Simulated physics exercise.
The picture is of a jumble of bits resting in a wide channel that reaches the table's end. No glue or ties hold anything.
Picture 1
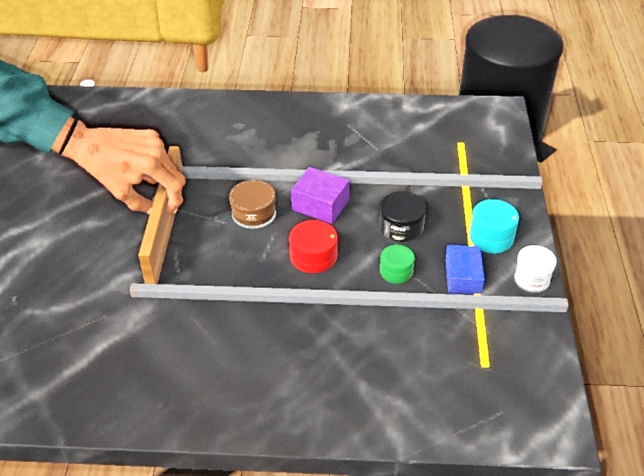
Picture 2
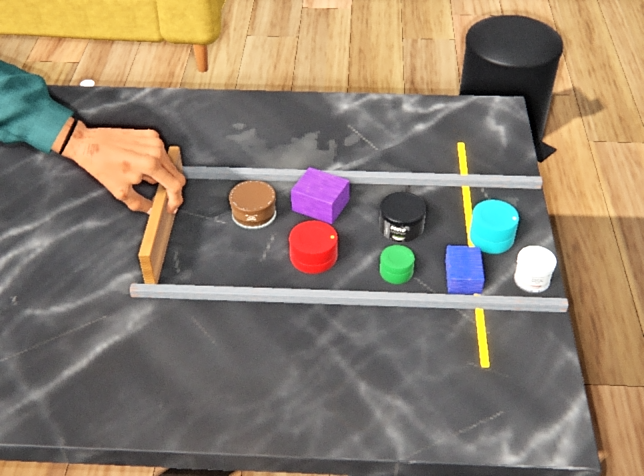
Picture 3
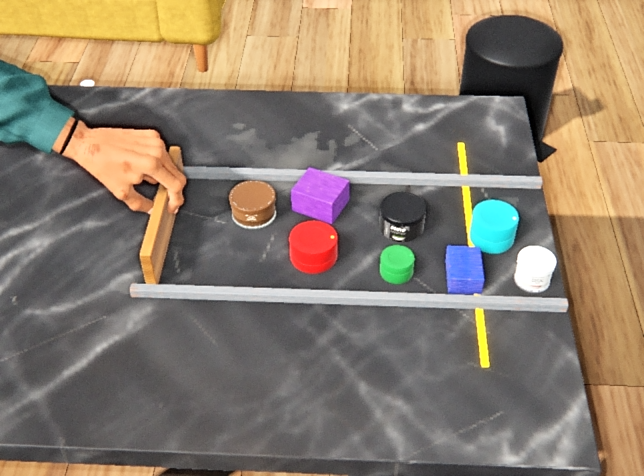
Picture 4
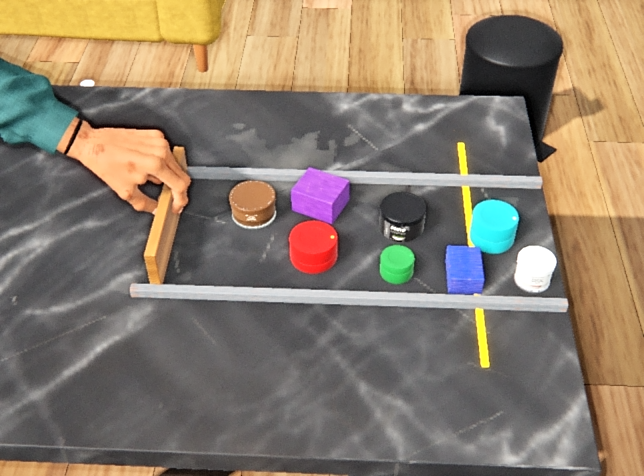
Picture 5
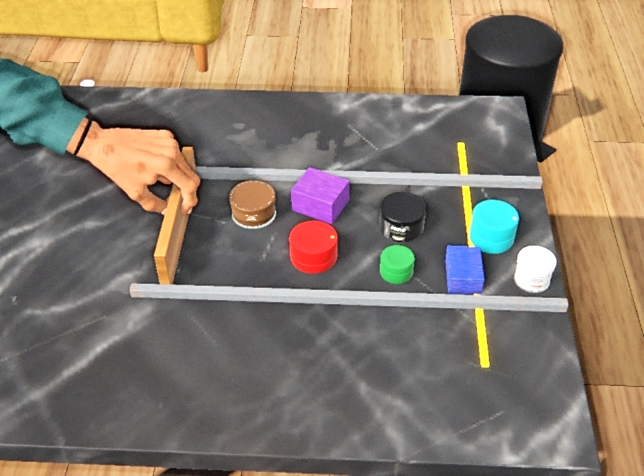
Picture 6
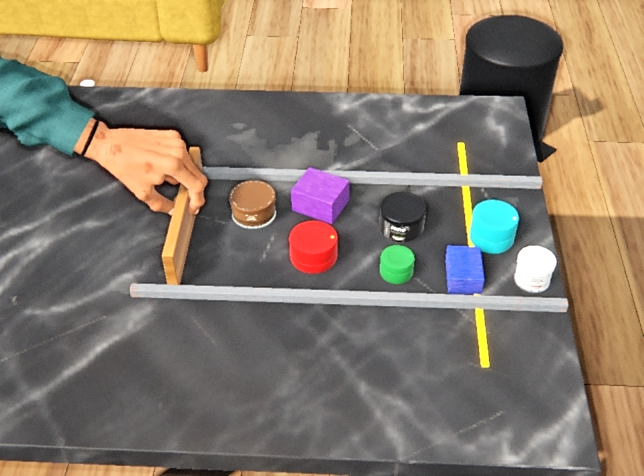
A hand slides a wooden board slightly right toward several small objects that stay still.
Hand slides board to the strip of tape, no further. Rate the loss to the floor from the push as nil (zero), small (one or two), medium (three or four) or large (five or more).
The loss is small.
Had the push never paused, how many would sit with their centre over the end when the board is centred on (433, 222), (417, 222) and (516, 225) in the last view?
Per position: 0 / 0 / 5.
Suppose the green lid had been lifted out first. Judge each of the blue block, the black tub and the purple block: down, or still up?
Blue block safe, black tub safe, purple block safe.
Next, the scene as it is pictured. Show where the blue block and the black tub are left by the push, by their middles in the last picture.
Going in order, first (540, 279) and next (537, 236).
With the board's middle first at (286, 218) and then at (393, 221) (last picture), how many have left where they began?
First 2, then 7.
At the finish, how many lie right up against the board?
Counting them up gives 3.
Early on, none off yet; white pot at rest near (535, 270); turquoise lid at rest near (493, 227); blue block at rest near (464, 270).
Finally, the number that fall off is one or two; lost, turquoise lid and white pot.
